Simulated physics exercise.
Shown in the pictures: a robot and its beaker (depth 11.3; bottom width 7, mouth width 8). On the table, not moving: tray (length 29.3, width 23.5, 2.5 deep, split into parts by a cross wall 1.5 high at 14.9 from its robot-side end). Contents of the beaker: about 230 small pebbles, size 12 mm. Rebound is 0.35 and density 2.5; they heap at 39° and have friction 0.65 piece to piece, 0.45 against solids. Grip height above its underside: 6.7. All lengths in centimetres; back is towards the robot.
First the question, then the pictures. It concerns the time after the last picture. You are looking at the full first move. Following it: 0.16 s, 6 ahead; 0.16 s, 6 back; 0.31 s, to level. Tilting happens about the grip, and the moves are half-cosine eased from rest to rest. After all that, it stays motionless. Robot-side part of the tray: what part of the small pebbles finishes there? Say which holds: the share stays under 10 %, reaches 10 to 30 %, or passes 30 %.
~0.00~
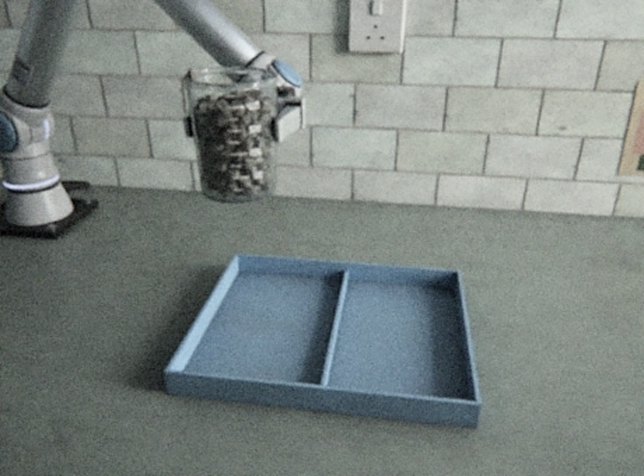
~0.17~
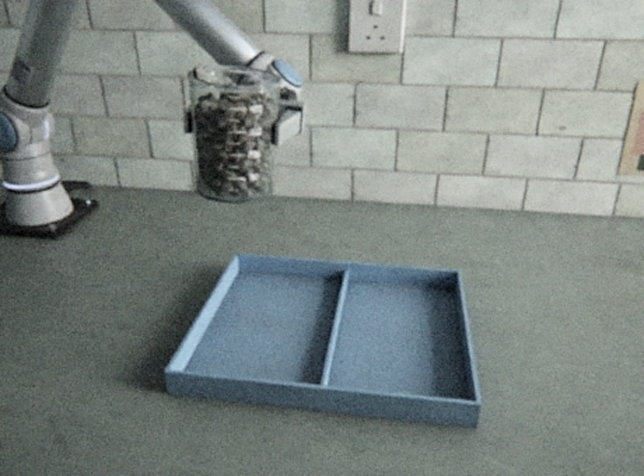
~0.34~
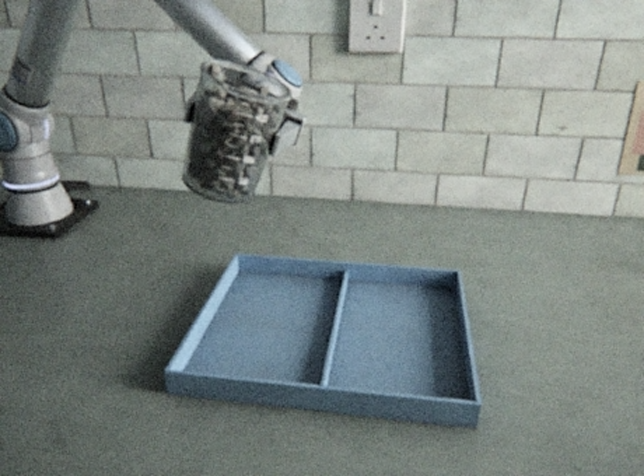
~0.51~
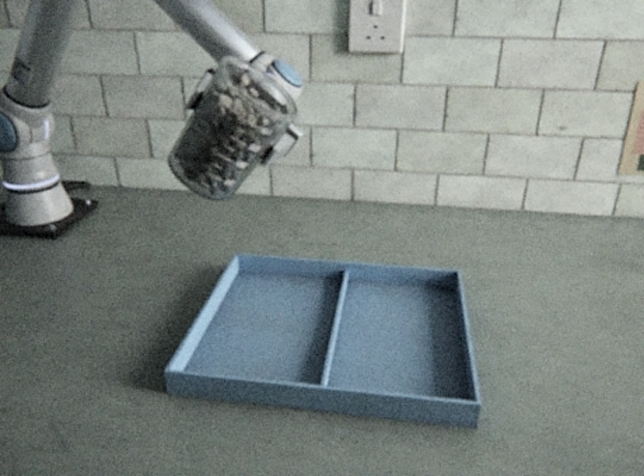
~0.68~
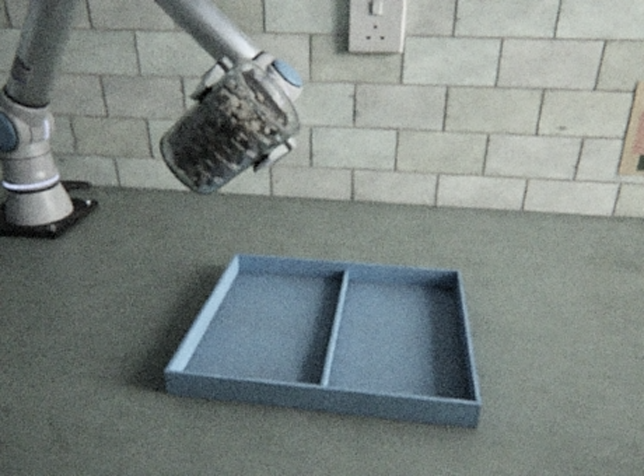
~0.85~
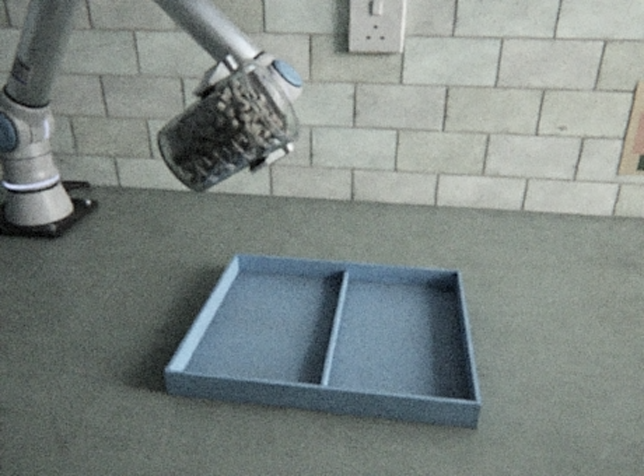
The share stays under 10 %.
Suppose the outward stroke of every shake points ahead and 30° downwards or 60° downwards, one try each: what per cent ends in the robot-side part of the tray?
Try one gives about 0 in a hundred, try two about 0 in a hundred.
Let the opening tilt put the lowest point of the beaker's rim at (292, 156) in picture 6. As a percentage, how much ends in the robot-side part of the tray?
10 %.
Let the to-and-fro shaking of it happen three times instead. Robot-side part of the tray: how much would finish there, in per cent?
Approx. 5 per cent.
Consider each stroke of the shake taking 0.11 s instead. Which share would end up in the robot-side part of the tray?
0 %.
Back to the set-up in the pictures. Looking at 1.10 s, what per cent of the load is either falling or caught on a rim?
Roughly 3 per cent.
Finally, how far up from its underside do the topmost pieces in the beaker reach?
I'd put it at close to 11.5 centimetres.
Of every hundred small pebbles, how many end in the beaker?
About 95 percent.
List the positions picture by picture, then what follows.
The beaker middle at (235, 137), level; upper third of the load around (235, 112), from x 195 to 265, top at y 75; 233 in the beaker, in the first frame.
The beaker middle at (234, 136), tilted 5° forward; upper third of the load around (234, 112), from x 200 to 270, top at y 70, in the second frame.
The beaker middle at (232, 136), tilted 19° forward; upper third of the load around (234, 113), from x 195 to 270, top at y 70, in the third frame.
The beaker middle at (229, 134), tilted 37° forward; upper third of the load around (233, 114), from x 180 to 275, top at y 80, in the fourth frame.
The beaker middle at (227, 132), tilted 51° forward; upper third of the load around (232, 114), from x 175 to 285, top at y 85, in the fifth frame.
The beaker middle at (227, 132), tilted 56° forward; upper third of the load around (232, 113), from x 175 to 285, top at y 85; 233 in the beaker, in the sixth frame.
After 1.10 s, tilted 56° forward, highest piece 27 above the table; 227 in the beaker, 6 in flight or on a rim.
After 1.35 s, tilted 20° forward, highest piece 28 above the table; 218 in the beaker, 9 in the far-side part, 5 in the robot-side part, 1 in flight or on a rim.
After 1.68 s, level, highest piece 29 above the table; 218 in the beaker, 9 in the far-side part, 6 in the robot-side part.
After 2.73 s, level, highest piece 29 above the table; 218 in the beaker, 9 in the far-side part, 6 in the robot-side part.
In the end, 218 in the beaker, 9 in the far-side part, 6 in the robot-side part. That is 3 % in the robot-side part of the tray.
